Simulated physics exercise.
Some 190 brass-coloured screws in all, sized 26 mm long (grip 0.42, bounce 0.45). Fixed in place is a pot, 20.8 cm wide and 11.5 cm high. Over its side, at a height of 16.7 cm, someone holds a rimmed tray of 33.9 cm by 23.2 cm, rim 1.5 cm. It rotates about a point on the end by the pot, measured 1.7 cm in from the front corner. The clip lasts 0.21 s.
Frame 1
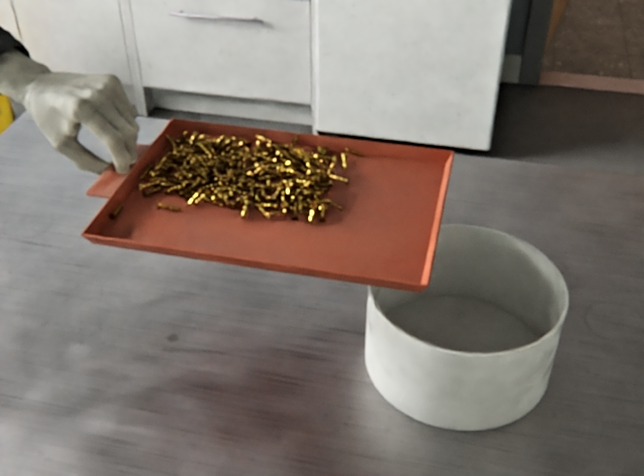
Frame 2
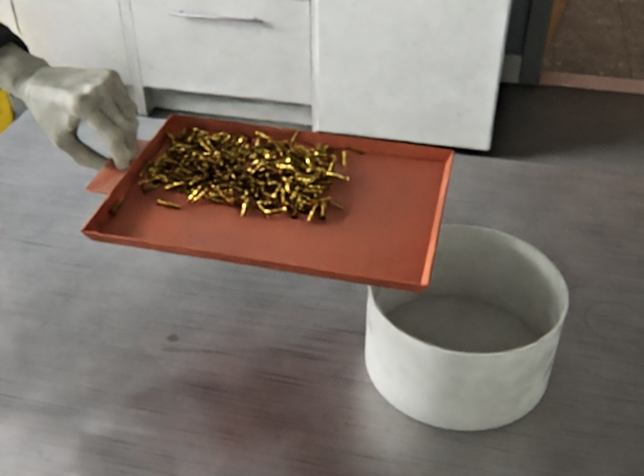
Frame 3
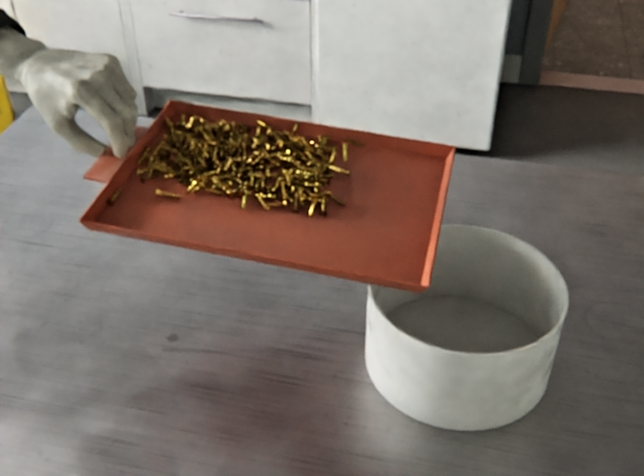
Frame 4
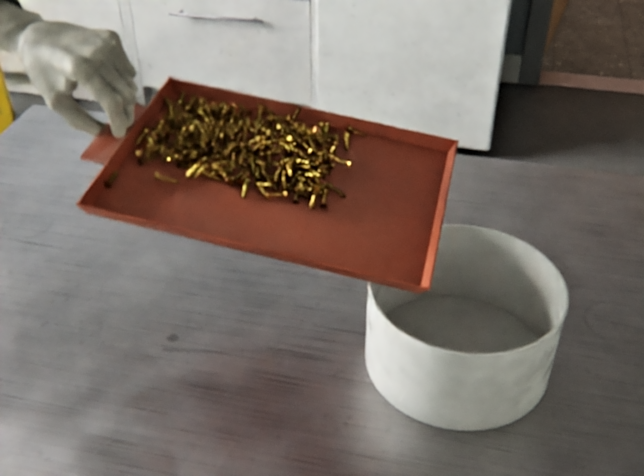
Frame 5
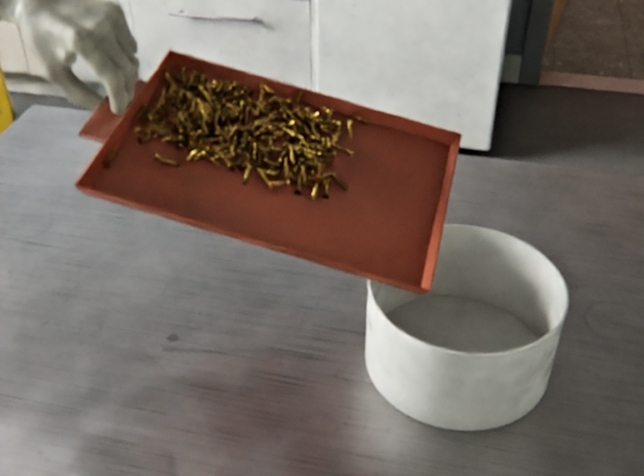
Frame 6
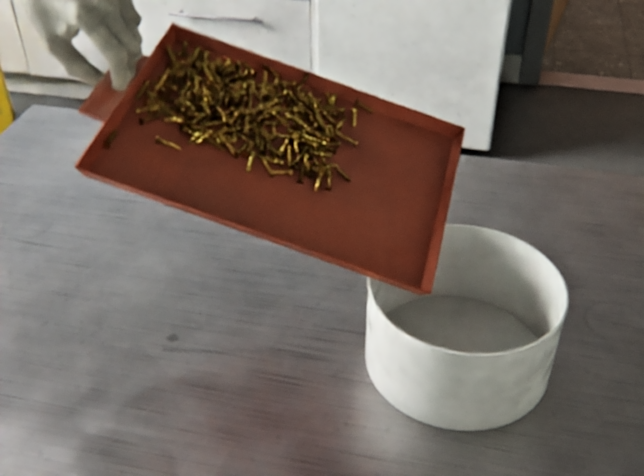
In this clip, a gloved-looking hand holds a rimmed reddish tray of small brass-coloured pieces beside a pale round pot, then steadily raises its left end, so the tray slopes toward the pot while the pieces stay heaped together.
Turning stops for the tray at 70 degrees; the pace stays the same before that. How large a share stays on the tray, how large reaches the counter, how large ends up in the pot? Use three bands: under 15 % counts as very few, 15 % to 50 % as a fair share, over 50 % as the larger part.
Left on the tray: Very few; counter: The larger part; pot: A fair share.
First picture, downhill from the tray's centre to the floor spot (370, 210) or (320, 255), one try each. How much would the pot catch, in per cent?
Estimate: Some 65 % and some 5 % respectively.
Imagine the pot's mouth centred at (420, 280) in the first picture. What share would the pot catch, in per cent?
Roughly 10 per cent.
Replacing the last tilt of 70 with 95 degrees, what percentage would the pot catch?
Estimate: Roughly 35 percent.
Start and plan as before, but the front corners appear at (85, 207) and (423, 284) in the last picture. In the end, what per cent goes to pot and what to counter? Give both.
In the pot: 10 per cent; on the counter: 90 per cent.
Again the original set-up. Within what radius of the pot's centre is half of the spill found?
Some 22 cm, give or take.
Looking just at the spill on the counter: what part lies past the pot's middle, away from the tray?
That comes to roughly 90 percent.
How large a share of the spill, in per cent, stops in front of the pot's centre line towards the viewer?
100 %.
Then, 0.20 s after the last picture, tilt 45 degrees; the tray holds 100 %, the pot 0 %.
Then, 0.34 s after the last picture, tilt 63 degrees; the tray holds 100 %, the pot 0 %.
Then, 0.60 s after the last picture, tilt 70 degrees; the tray holds 0 %, the pot 30 %.
In the end, tray 0 %, counter 70 %, pot 30 %.
